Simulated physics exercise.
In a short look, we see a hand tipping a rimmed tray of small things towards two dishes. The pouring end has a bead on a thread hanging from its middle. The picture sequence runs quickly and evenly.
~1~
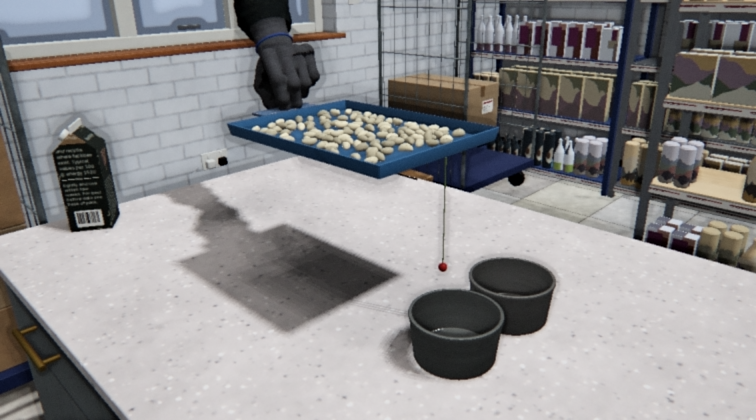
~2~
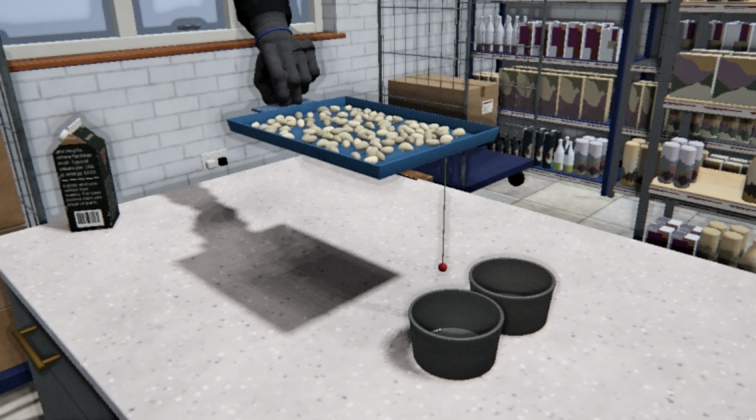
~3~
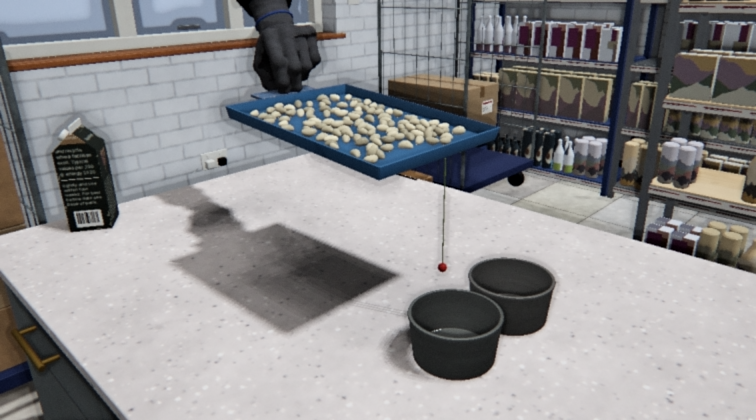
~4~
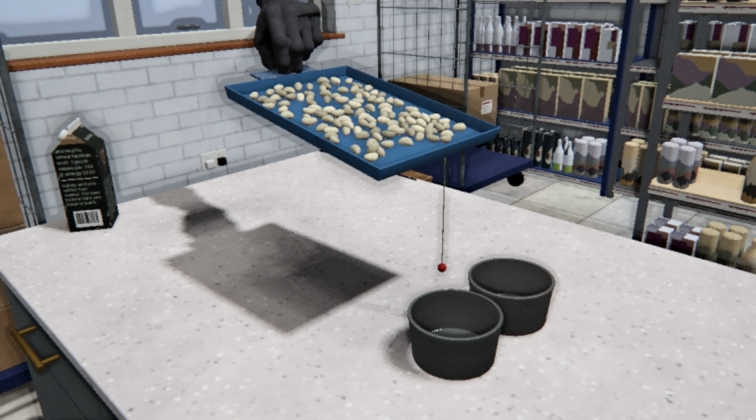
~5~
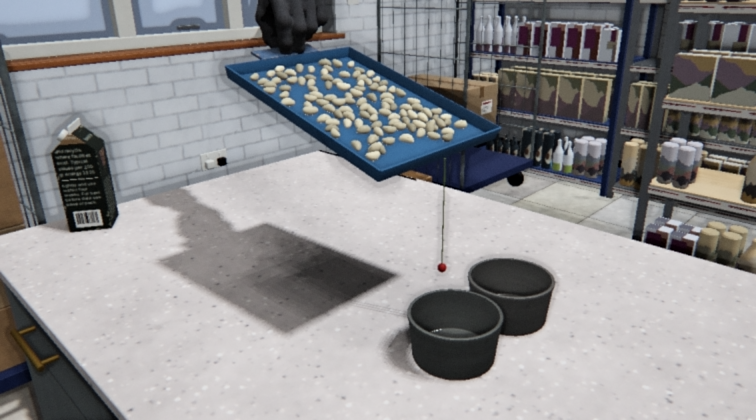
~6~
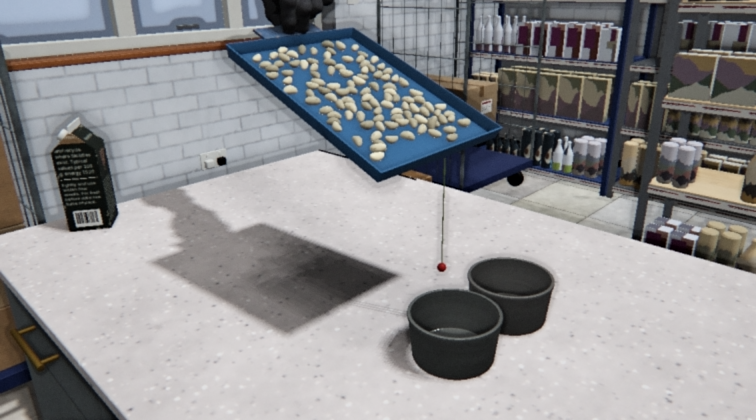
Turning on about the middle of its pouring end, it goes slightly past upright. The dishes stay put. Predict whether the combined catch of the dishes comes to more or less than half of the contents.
The combined catch is more than half.
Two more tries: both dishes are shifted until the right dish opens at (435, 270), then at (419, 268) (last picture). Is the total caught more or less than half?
Try 1: Not up to half; try 2: Not up to half.
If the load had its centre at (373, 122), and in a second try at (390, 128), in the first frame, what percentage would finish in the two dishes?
70 % and 80 %.
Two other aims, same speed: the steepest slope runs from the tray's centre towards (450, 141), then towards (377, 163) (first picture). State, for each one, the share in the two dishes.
Lab note: Try 1 = 30 %, try 2 = 30 %.
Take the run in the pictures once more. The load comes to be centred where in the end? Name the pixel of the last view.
Close to (463, 350), more or less.
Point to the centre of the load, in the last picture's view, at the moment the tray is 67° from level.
The centre of the load shows up near (427, 131) in the last view.
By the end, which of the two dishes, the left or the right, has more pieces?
Looking at the end state, it is the left-side one.
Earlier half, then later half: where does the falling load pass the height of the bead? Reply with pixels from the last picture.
Early half (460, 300), late half (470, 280).
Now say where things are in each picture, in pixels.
Corners of the pouring end (379, 164) and (495, 127), level; middle of the load (360, 131), white beans; left dish (493, 348); right dish (547, 306); bead on its thread (443, 267), in the first frame.
Corners of the pouring end (379, 165) and (496, 127), level; middle of the load (360, 129), in the second frame.
Corners of the pouring end (380, 166) and (496, 127), tipped barely, level across its low end; middle of the load (360, 123), in the third frame.
Corners of the pouring end (380, 167) and (497, 127), tipped a little, level across its low end; middle of the load (360, 112), in the fourth frame.
Corners of the pouring end (381, 169) and (498, 127), tipped clearly, level across its low end; middle of the load (362, 102), in the fifth frame.
Corners of the pouring end (381, 170) and (499, 127), tipped clearly, level across its low end; middle of the load (366, 92); left dish (492, 348); right dish (546, 307), in the sixth frame.
Just after the last frame, tray tipped steeply; almost all on the tray; just a few in the air.
A moment on, tray tipped past a quarter turn; roughly half on the tray; roughly a quarter in the left dish; about a tenth in the right dish; roughly a quarter outside both; about a tenth in the air.
Further on, tray tipped past a quarter turn; roughly half in the left dish; roughly a quarter in the right dish; roughly a third outside both.
When it is over, tray tipped past a quarter turn; roughly half in the left dish; roughly a quarter in the right dish; roughly a third outside both.
